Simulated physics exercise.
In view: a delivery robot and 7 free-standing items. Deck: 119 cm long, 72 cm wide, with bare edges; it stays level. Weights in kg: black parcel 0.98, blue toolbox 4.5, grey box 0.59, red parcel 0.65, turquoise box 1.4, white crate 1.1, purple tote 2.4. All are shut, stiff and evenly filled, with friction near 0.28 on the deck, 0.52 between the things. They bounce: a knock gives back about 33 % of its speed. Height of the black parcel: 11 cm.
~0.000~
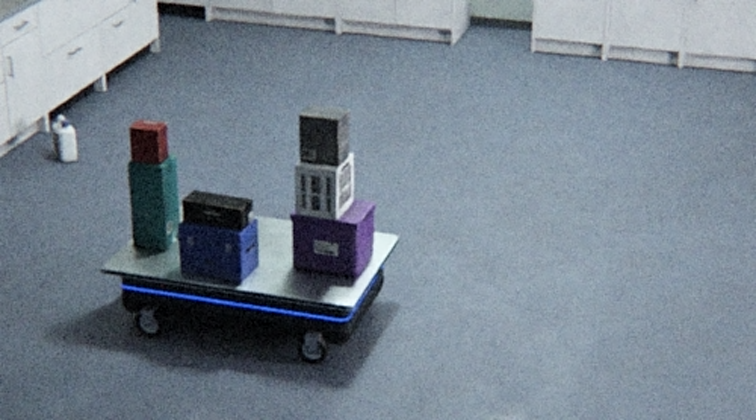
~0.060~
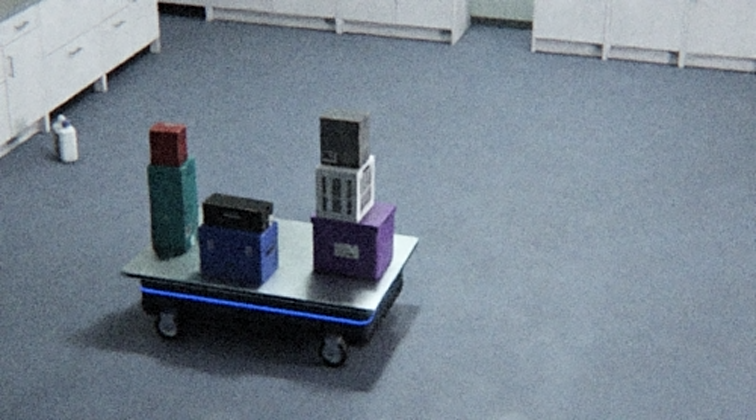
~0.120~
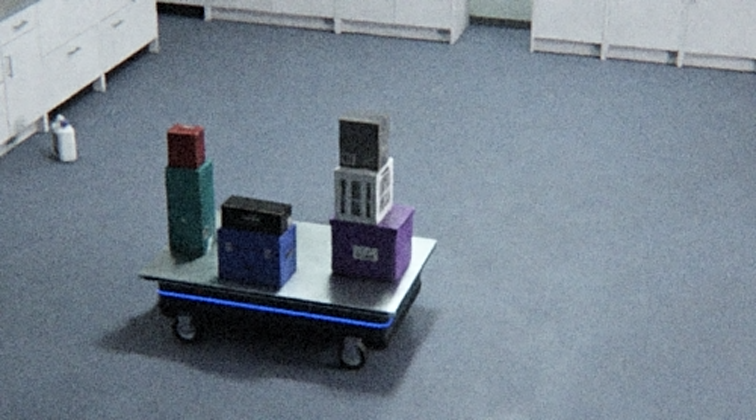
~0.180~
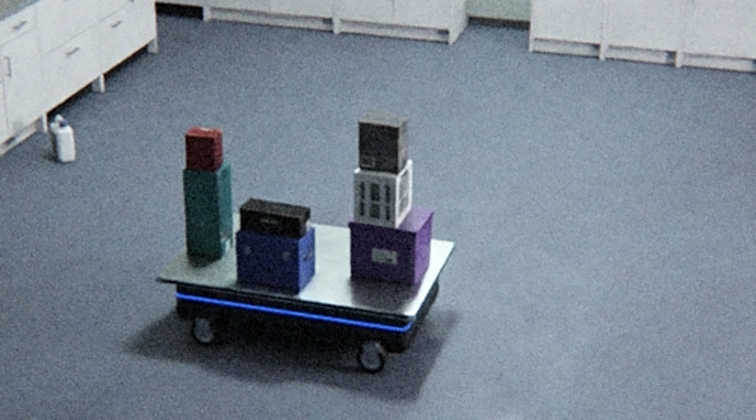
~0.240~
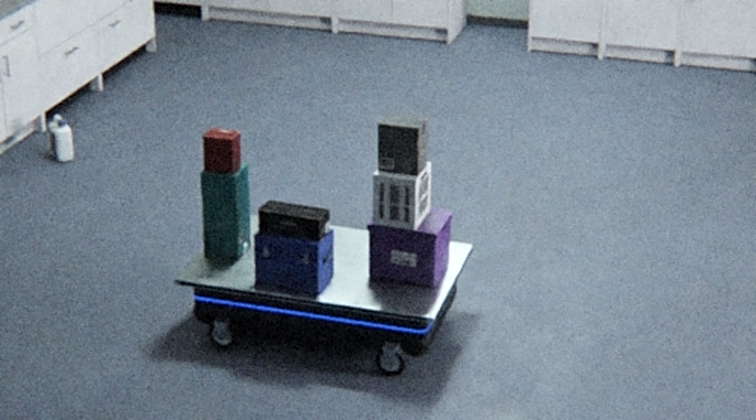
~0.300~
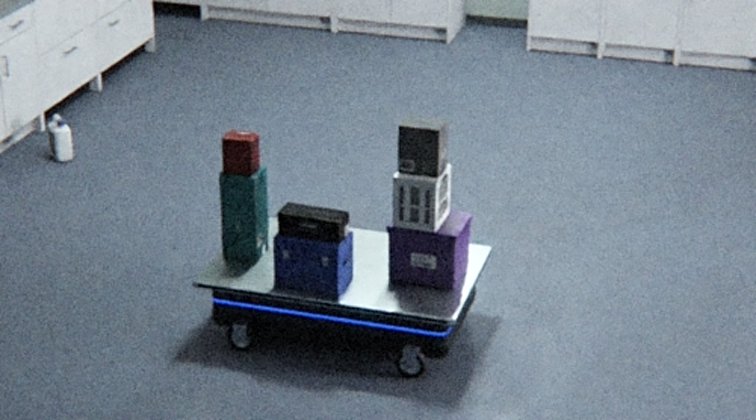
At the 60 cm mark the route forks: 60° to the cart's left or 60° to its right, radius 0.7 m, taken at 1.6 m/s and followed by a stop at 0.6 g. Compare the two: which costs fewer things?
Less is lost turning right.
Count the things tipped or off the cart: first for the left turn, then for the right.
Turning left 7, turning right 3.
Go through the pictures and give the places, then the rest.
Cart 0 cm along; black parcel (218, 210); blue toolbox (219, 245), in the first picture.
Cart 10 cm along; turquoise box (174, 203); white crate (345, 186), in the second picture.
Cart 19 cm along; purple tote (372, 240); grey box (364, 140), in the third picture.
Cart 29 cm along; red parcel (204, 149); turquoise box (209, 208), in the fourth picture.
Cart 38 cm along; white crate (402, 193); purple tote (410, 245), in the fifth picture.
Cart 48 cm along; black parcel (313, 222); blue toolbox (314, 258), in the sixth picture.
Turning left. At 0.90 s, cart 144 cm along, turned 55°; black parcel, blue toolbox, grey box, white crate and purple tote now off the cart; red parcel leaning 8°; turquoise box leaning 8°.
After 1.30 s, cart 185 cm along, turned 60°, stopped; red parcel now off the cart; turquoise box on its side.
By the end (2.0 s), off the cart, black parcel, blue toolbox, grey box, red parcel, turquoise box, white crate and purple tote. Seen from the same camera at the end, blue toolbox near (632, 347).
Turning right instead, grey box, white crate and purple tote tipped over or off the cart, 3 of 7 in all.
